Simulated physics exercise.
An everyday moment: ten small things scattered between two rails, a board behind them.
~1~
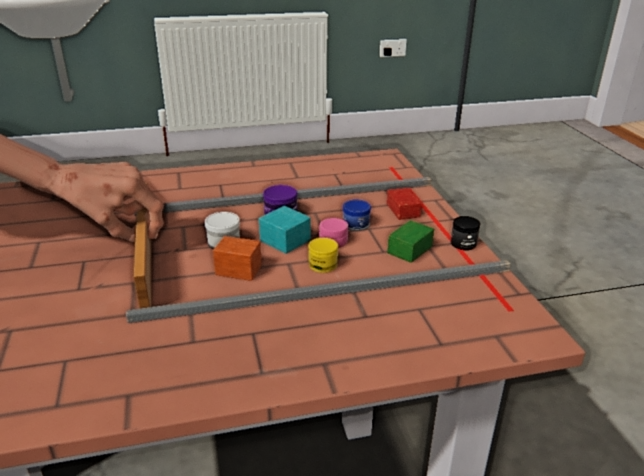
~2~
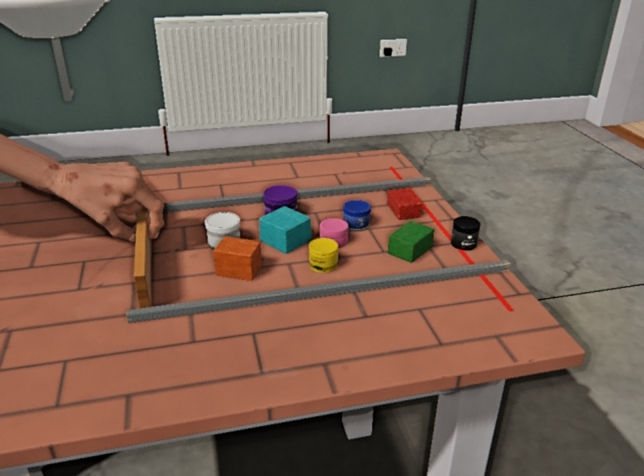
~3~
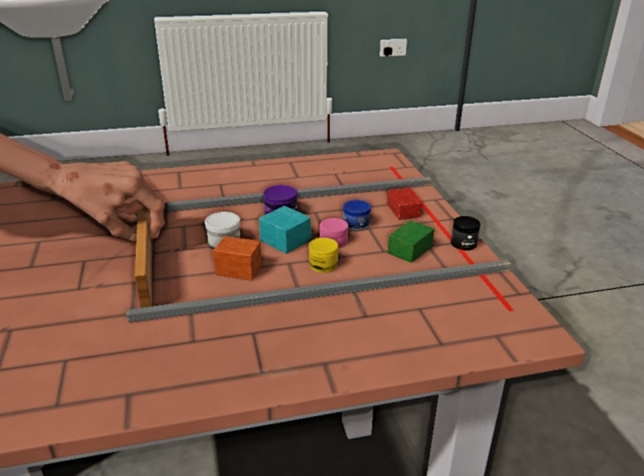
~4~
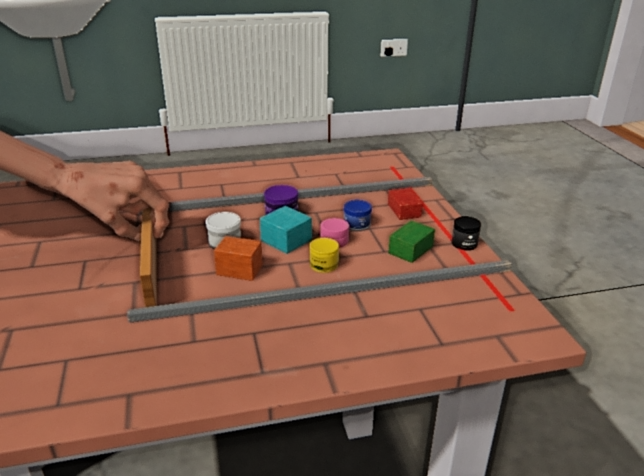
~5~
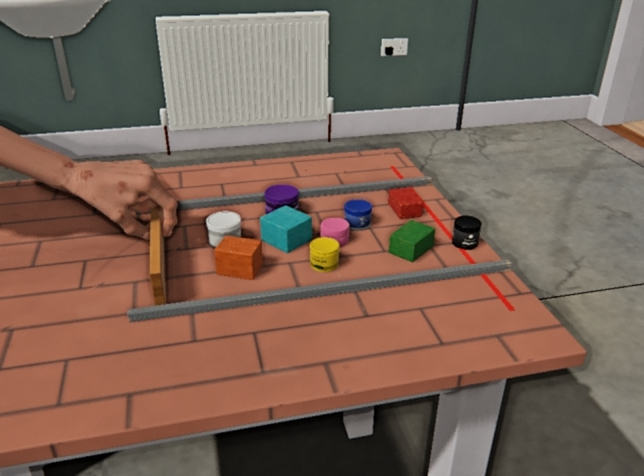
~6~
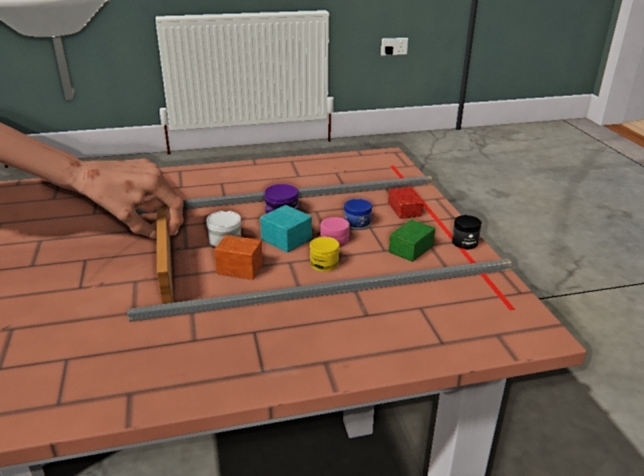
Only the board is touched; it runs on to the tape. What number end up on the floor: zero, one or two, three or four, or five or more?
The number that fall off is five or more.
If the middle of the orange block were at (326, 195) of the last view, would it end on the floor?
The orange block comes down.
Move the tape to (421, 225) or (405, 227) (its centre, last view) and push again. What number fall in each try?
Try by try, 2 and 1.
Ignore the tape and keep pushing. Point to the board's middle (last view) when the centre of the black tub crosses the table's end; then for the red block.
Its middle is around (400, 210) and around (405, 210).
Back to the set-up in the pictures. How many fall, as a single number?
The count is 5.
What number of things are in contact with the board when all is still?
The number is 5.
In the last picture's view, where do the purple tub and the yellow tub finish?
First (431, 183), then (482, 246).
Soon after, none off yet; black tub at rest near (466, 232); red block at rest near (405, 203); green block at rest near (412, 240).
Then, none off yet; black tub at rest near (466, 232); red block moving near (412, 201); green block moved about its own width near (437, 246).
At rest, the number that fall off is five or more; fallen, pink lid, blue tin, green block, red block and black tub.
